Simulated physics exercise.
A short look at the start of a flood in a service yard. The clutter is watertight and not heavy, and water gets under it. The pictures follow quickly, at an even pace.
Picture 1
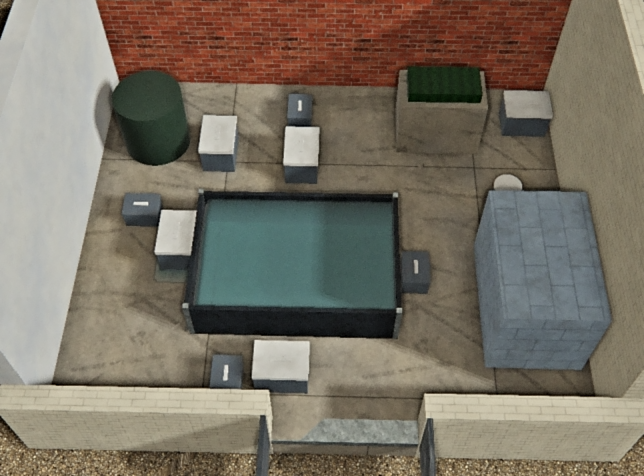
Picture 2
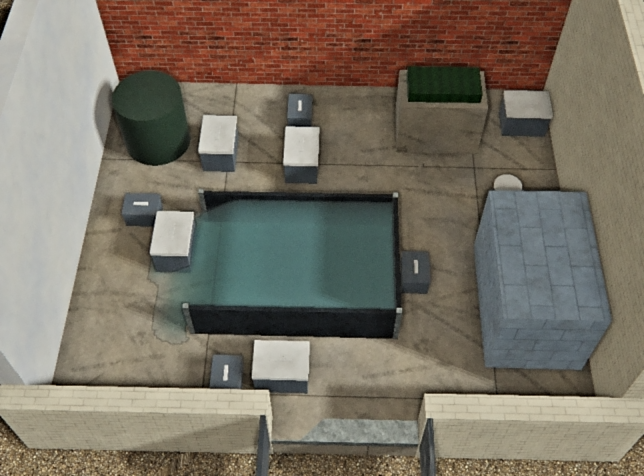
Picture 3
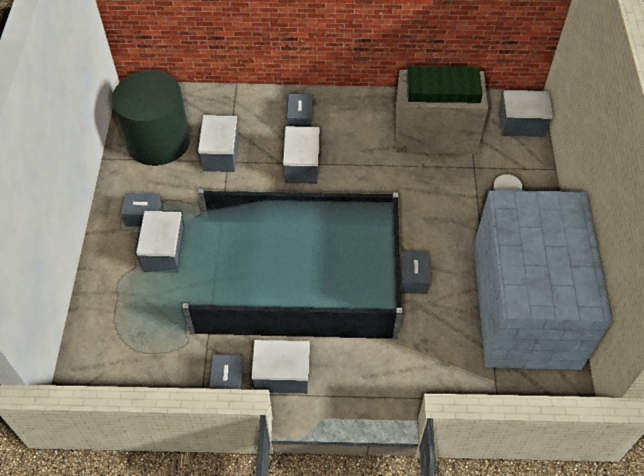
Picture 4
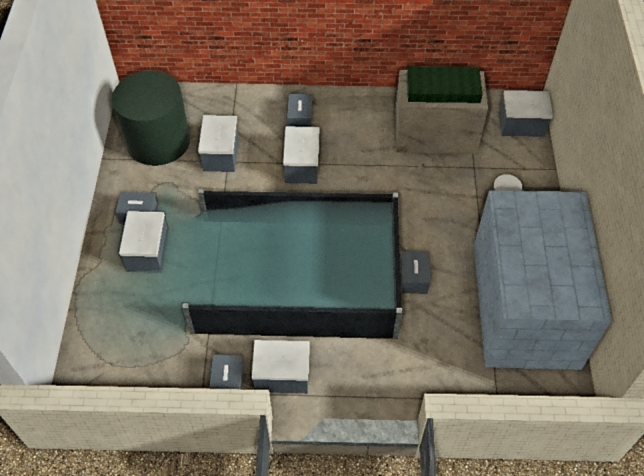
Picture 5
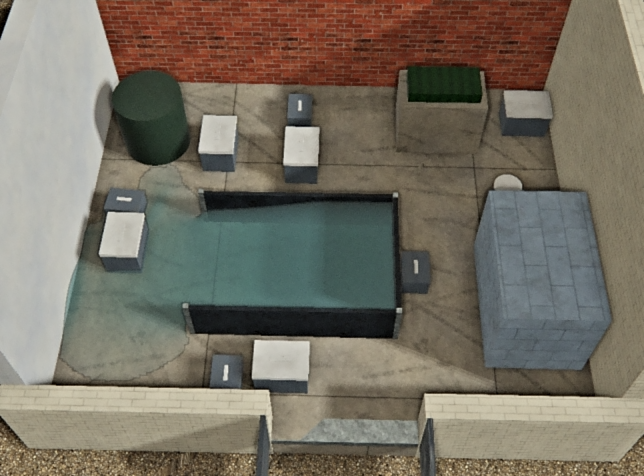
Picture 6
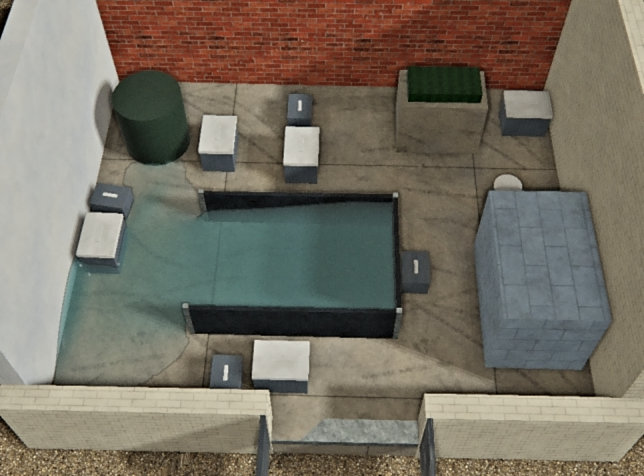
In a walled yard, water spreads left from an open-ended tank, pushing two boxes leftward.
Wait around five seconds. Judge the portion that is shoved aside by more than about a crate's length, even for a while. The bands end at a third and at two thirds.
It is one to two thirds.
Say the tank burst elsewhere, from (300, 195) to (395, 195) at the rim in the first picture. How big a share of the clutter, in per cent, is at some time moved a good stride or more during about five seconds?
About 20 per cent.
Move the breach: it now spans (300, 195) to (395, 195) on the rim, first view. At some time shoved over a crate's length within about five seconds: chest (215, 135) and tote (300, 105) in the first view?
In turn: Less than that, shifted that much.
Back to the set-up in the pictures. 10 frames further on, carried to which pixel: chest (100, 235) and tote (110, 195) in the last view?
Around (111, 171) and (110, 147).
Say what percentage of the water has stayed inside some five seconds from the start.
Near 94 in a hundred.
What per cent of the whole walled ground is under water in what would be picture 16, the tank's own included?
I make it 35 per cent.
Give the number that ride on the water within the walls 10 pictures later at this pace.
I count 2.
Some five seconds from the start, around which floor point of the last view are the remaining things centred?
At about (364, 213).
A moment on, 2 of 10 are well off their spots; 1 afloat.
Next, 2 of 10 are well off their spots; 2 afloat.
Later, 4 of 10 are well off their spots; 3 afloat.
In the end, 5 of 10 are well off their spots, and 5 have been at some point; 1 afloat.
